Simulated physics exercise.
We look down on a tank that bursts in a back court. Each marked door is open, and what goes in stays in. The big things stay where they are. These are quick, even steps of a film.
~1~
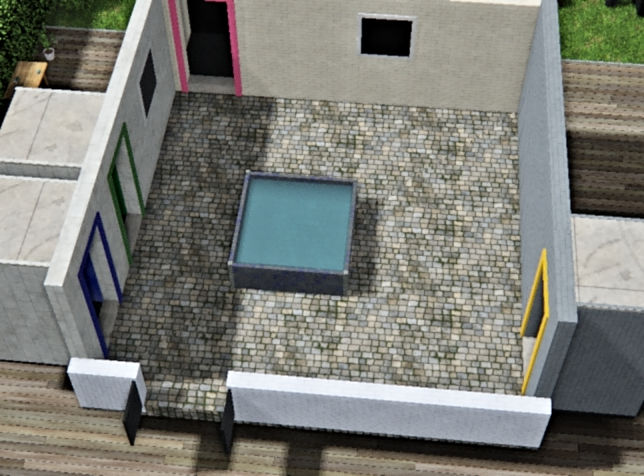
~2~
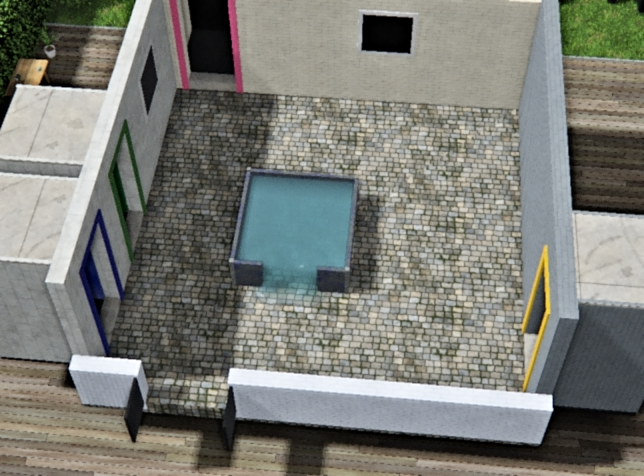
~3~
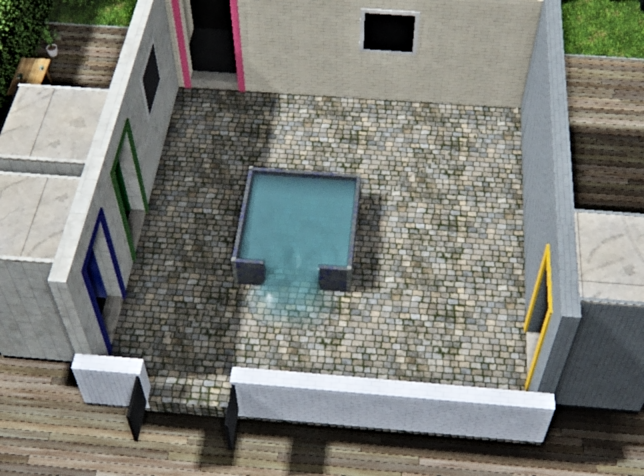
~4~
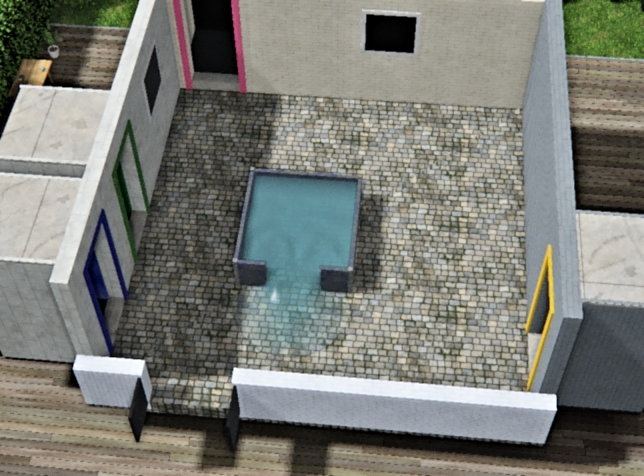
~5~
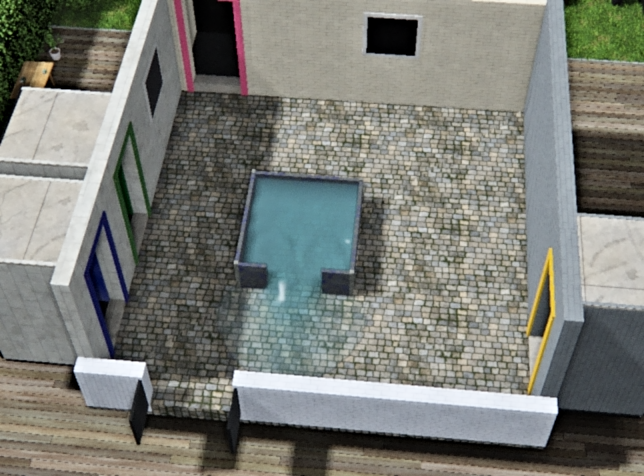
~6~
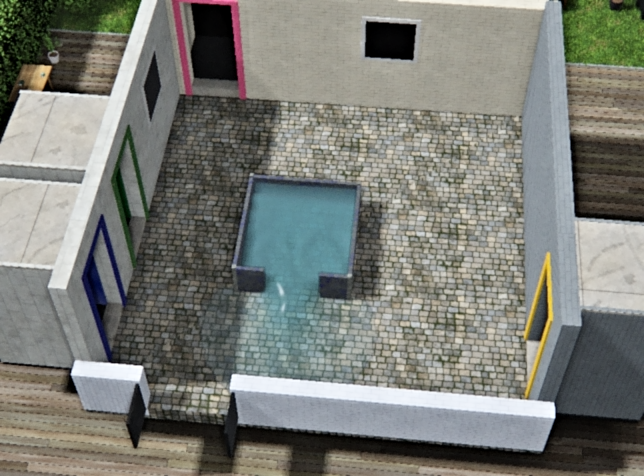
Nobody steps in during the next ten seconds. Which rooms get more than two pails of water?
The green door holds within the limit; the pink door holds within the limit; the blue door holds within the limit; the yellow door floods.
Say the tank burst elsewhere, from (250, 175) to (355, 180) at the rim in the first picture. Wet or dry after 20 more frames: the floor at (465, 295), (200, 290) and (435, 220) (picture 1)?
One after the other: Clear, free of water, dry.
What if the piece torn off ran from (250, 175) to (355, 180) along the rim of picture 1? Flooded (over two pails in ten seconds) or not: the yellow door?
One by one: The yellow one keeps below it.
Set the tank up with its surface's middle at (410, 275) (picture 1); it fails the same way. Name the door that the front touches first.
The door marked yellow.
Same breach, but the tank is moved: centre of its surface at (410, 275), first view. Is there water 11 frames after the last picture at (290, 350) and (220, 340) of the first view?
In that order: Wet, covered.
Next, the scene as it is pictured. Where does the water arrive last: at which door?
That is the one in pink.
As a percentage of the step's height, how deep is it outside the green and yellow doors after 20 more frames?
In turn 0 and 300 per cent.
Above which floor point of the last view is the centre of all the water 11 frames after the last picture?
Around (301, 295).
A moment on, water covers 15 % of the floor; the green door not reached, the pink door not reached, the blue door not reached, the yellow door not reached.
Next, water covers 20 % of the floor; the green door not reached, the pink door not reached, the blue door not reached, the yellow door not reached.
Then, water covers 30 % of the floor; the green door not reached, the pink door not reached, the blue door wet at the sill, nothing in, the yellow door under two buckets in.
Later, water covers 55 % of the floor; the green door wet at the sill, nothing in, the pink door not reached, the blue door wet at the sill, nothing in, the yellow door over two buckets in.
In the end, water covers 85 % of the floor; the green door wet at the sill, nothing in, the pink door wet at the sill, nothing in, the blue door wet at the sill, nothing in, the yellow door far over two buckets in.
